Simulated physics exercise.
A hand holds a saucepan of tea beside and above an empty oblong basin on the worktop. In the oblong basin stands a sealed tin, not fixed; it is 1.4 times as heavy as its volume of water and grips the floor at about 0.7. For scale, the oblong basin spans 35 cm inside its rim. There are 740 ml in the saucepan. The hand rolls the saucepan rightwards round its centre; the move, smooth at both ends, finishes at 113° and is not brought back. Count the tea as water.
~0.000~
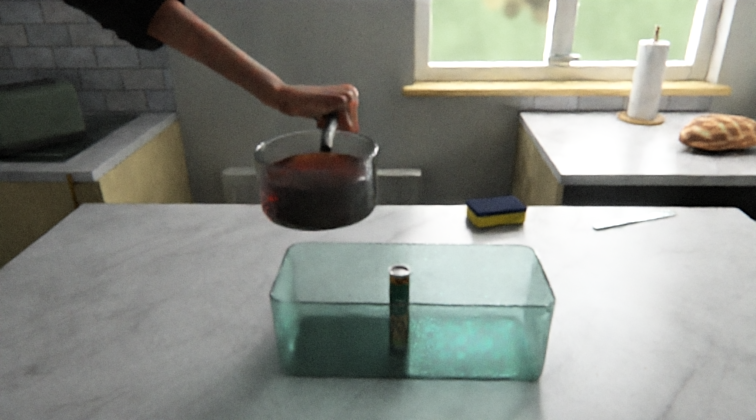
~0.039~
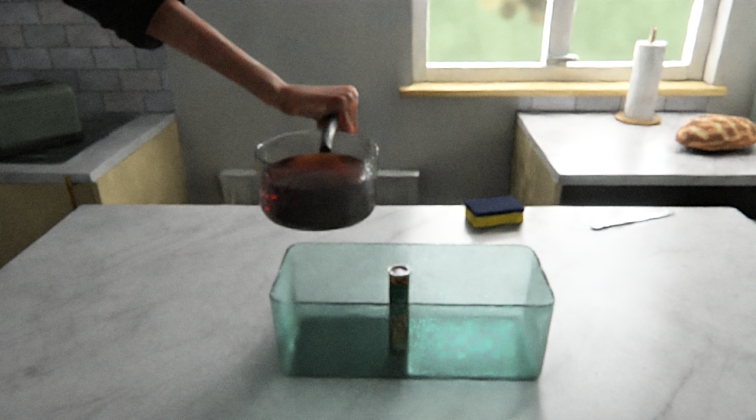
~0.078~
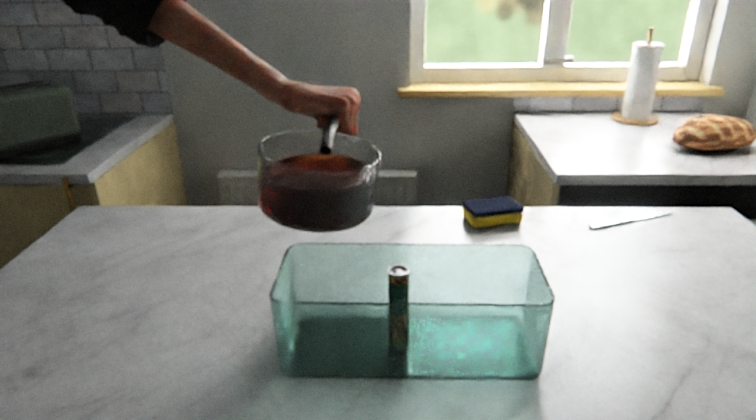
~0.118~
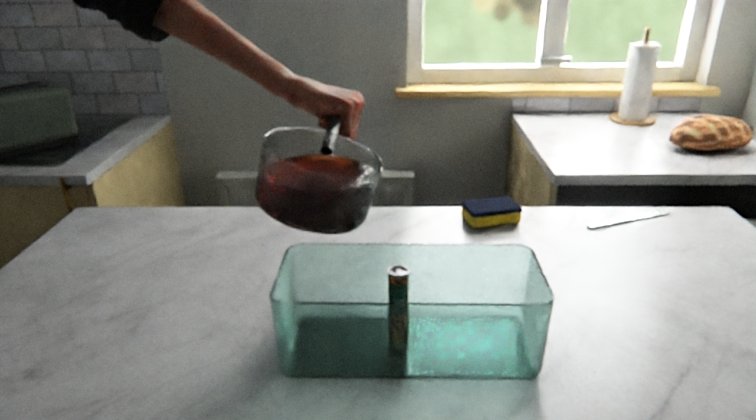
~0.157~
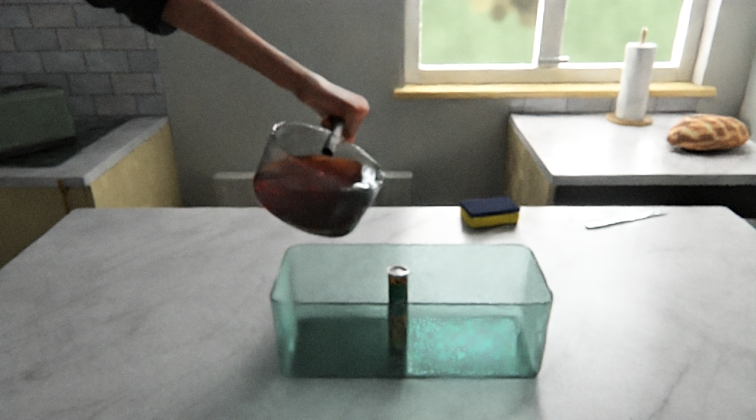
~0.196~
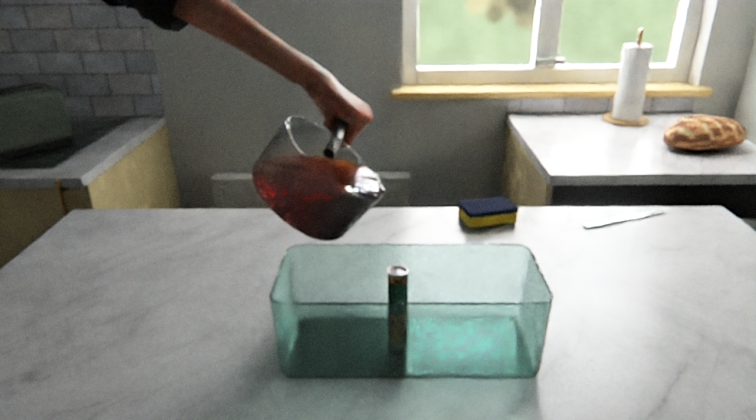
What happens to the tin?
It goes over.
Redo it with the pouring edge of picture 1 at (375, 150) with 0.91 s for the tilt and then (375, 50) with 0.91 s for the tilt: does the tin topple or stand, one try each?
First it stays up; then it topples.
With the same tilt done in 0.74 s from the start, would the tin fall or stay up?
Then it keeps standing.
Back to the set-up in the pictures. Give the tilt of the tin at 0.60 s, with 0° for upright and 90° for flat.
Near 0° from upright.
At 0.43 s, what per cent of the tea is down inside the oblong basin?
Some 38 per cent.
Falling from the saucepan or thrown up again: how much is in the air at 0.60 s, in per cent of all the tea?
Some 6 per cent.
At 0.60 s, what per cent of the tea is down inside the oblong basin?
About 92 per cent.
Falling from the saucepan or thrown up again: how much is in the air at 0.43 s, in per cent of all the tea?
Near 44 in a hundred.
After 0.43 s the tilt is 110° and 19 per cent is still to pour; the tin stands where it began.
After 0.60 s the tilt is 113° and 3 per cent is still to pour; the tin stands 1 cm from where it began.
After 0.78 s the tilt is 113° and 0 per cent is still to pour; the tin leans 11°.
After 0.98 s the tilt is 113° and 0 per cent is still to pour; the tin leans 27°.
In the end the tin lies on its side.
